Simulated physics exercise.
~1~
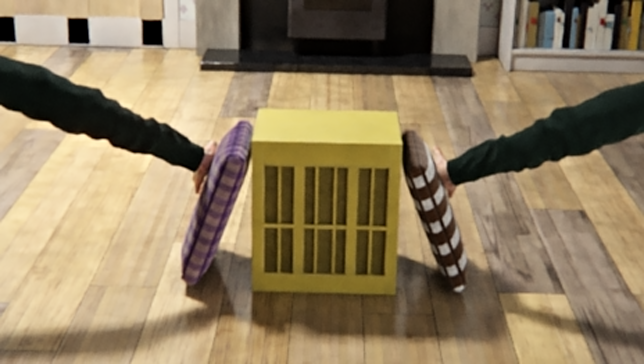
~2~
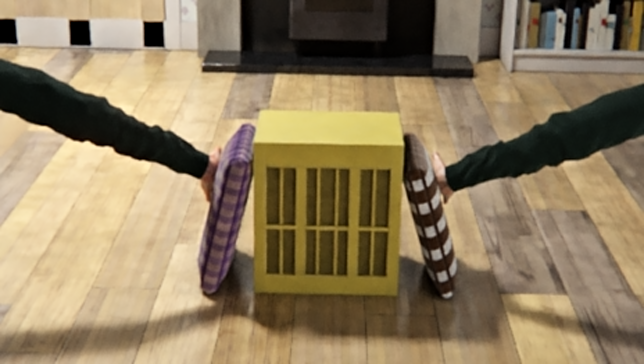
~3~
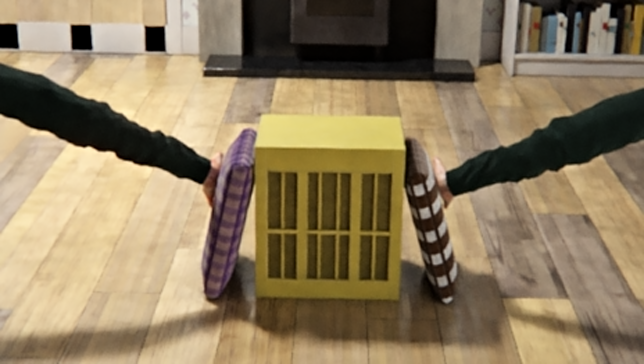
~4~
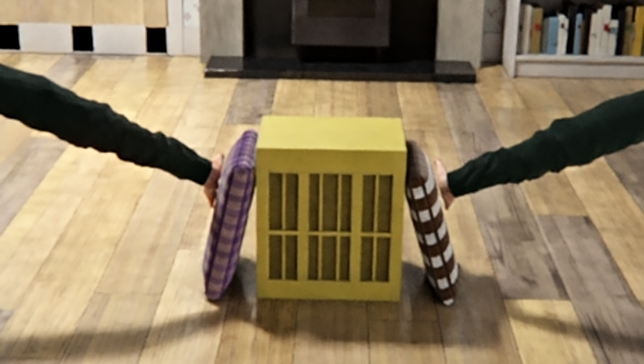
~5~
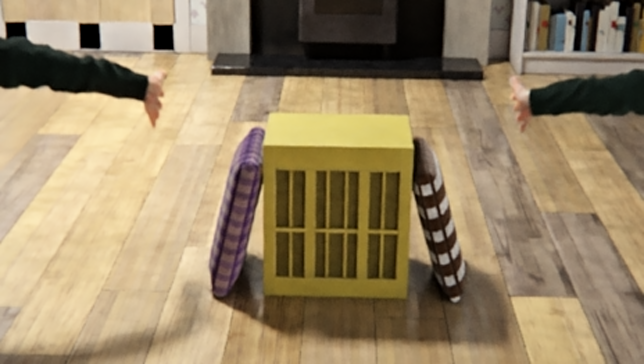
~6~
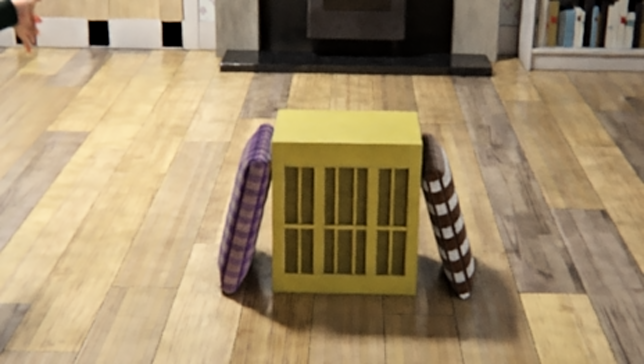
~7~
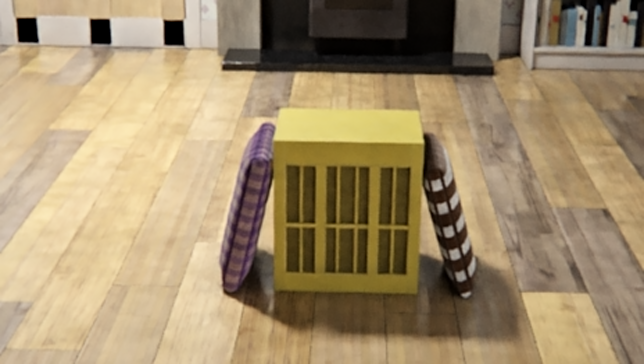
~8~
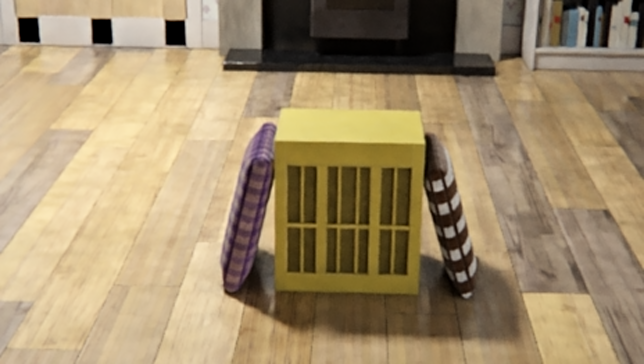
Two cushions, one checked in purple and white on the left and one checked in brown and white on the right, are held on edge beside a yellow crate on a wooden floor. A hand on each side, in a dark green sleeve, pushes its cushion slightly inward toward the crate, which stays where it is. The hands hold them there briefly, then let go and draw back to either side. Both arms leave the view, and the cushions stay propped up, each leaning against its side of the crate.
